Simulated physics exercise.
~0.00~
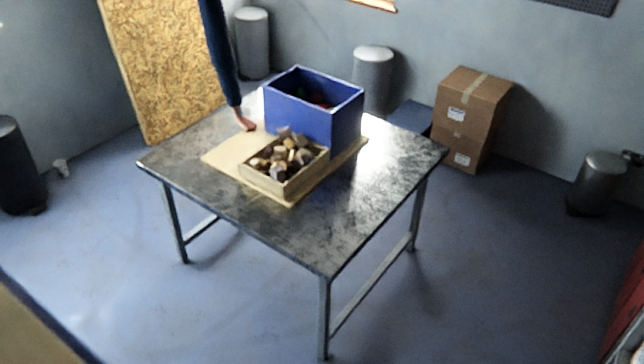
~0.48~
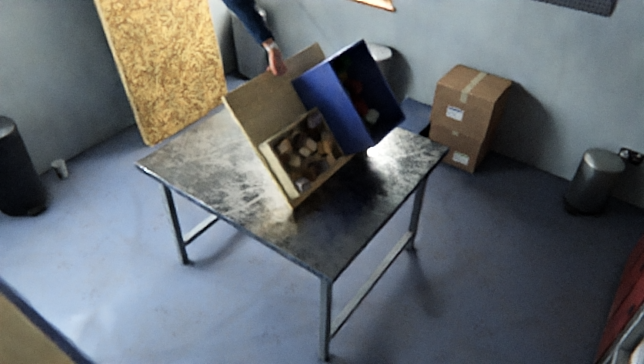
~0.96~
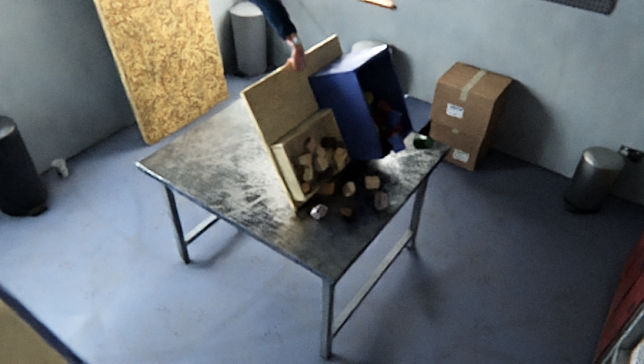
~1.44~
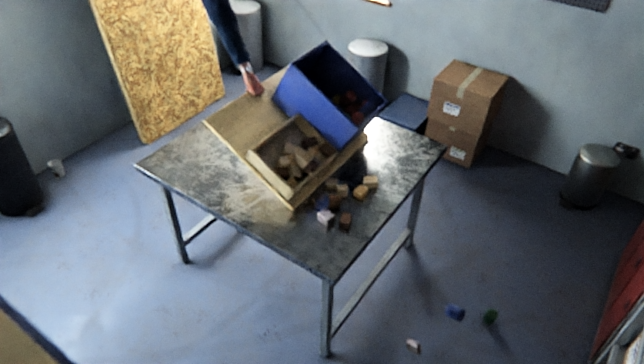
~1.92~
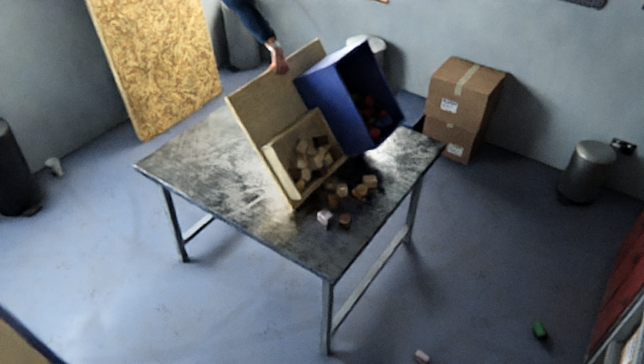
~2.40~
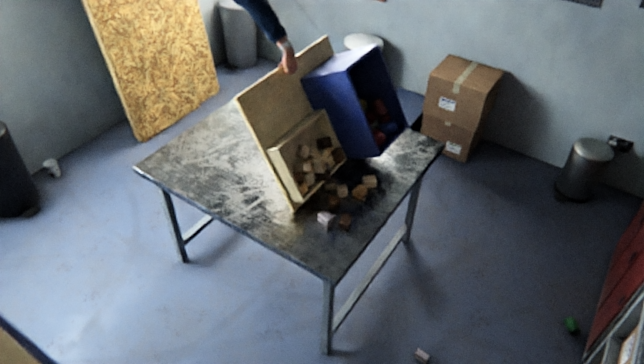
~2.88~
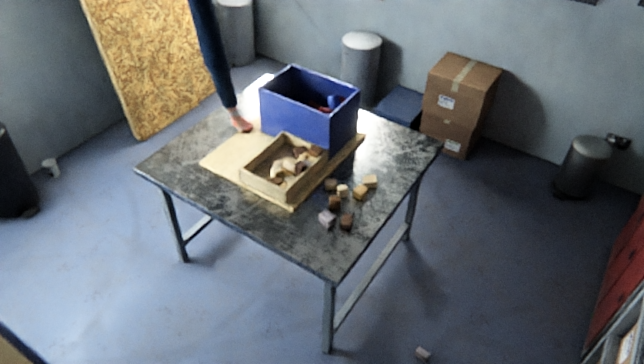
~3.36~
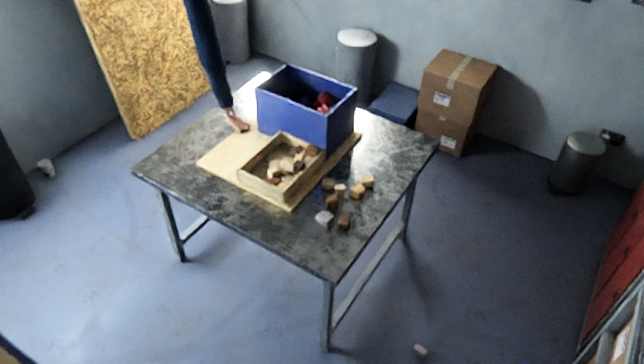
A hand tilts a board with two trays twice, spilling blocks, then lowers it flat.
